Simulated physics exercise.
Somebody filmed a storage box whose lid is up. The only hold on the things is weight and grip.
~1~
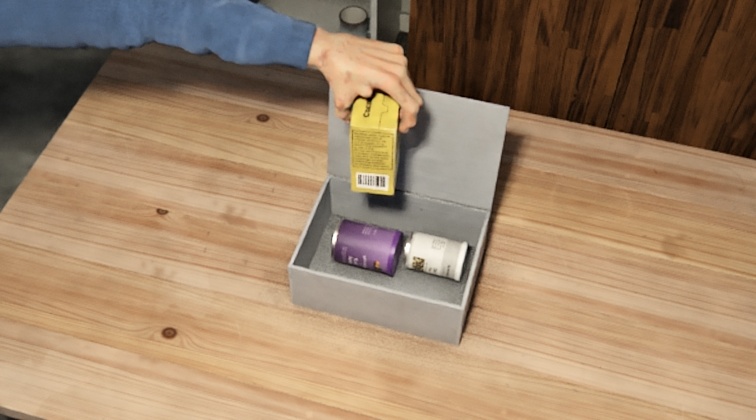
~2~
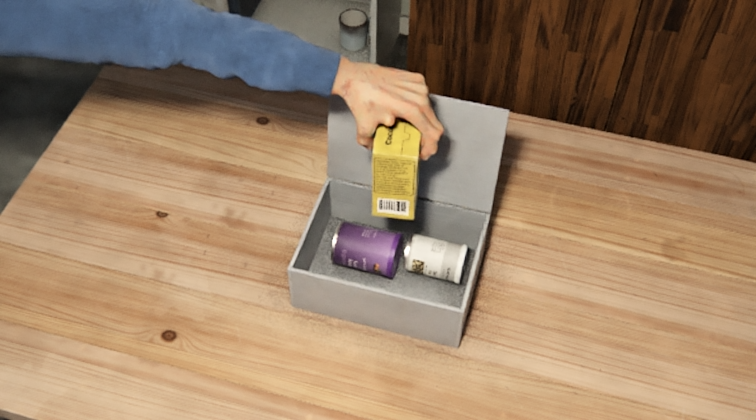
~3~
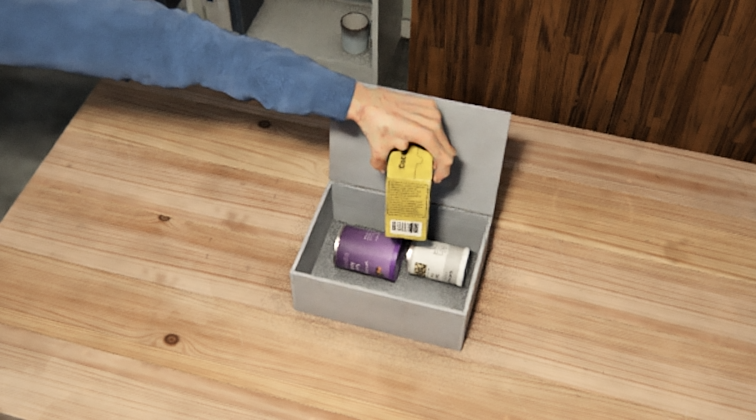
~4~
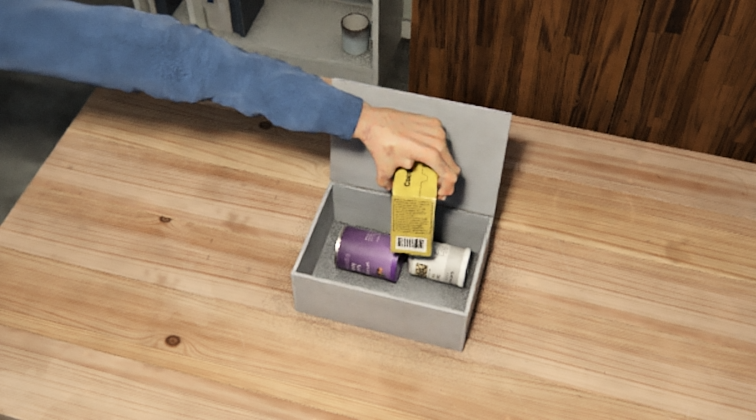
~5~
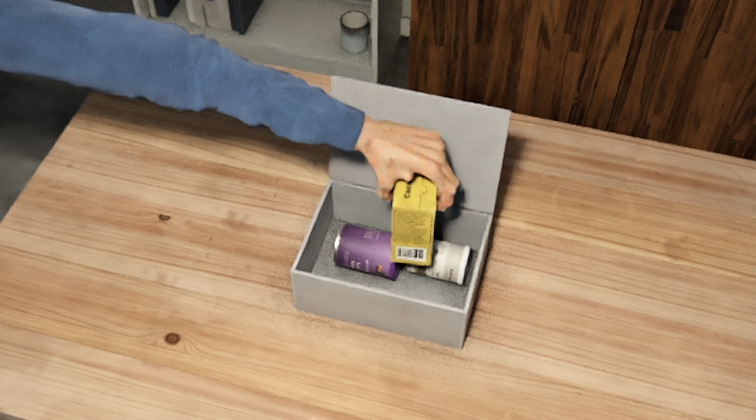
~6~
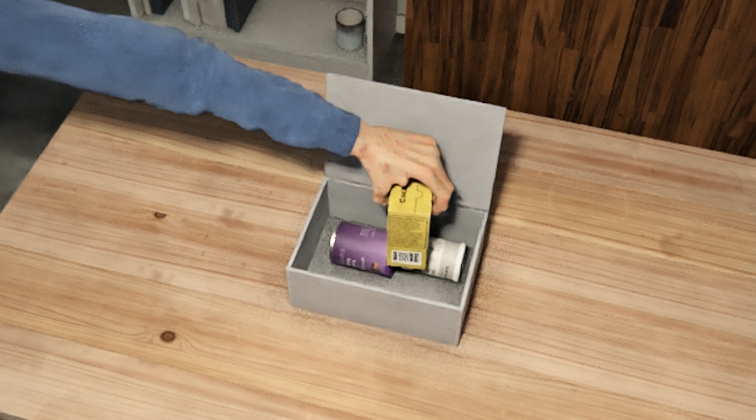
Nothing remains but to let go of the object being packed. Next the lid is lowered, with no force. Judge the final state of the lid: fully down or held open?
In the end it is held open.
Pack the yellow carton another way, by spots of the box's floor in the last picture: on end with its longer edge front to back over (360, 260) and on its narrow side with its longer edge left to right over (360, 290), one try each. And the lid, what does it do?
In the first case it gets propped open; in the second case it comes fully down.
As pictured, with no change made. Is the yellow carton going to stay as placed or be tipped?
At the finish the yellow carton goes crooked.
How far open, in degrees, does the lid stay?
It comes to about 25°.
Then, 0.40 s past the last view, yellow carton rocked 49° from its first pose near (425, 263); white tin displaced a little.
Then, 1.30 s past the last view, lid 79° above the rim; yellow carton rocked 46° from its first pose near (429, 270); purple tin displaced a little; white tin displaced a little.
Then, 1.80 s past the last view, lid 39° above the rim; yellow carton rocked 46° from its first pose near (429, 270); purple tin displaced a little; white tin displaced a little.
Finally, lid 25° above the rim; down or leaning hard in the box, yellow carton; the other 2 still in place. Final places as the last picture's camera would see them, yellow carton near (429, 270).
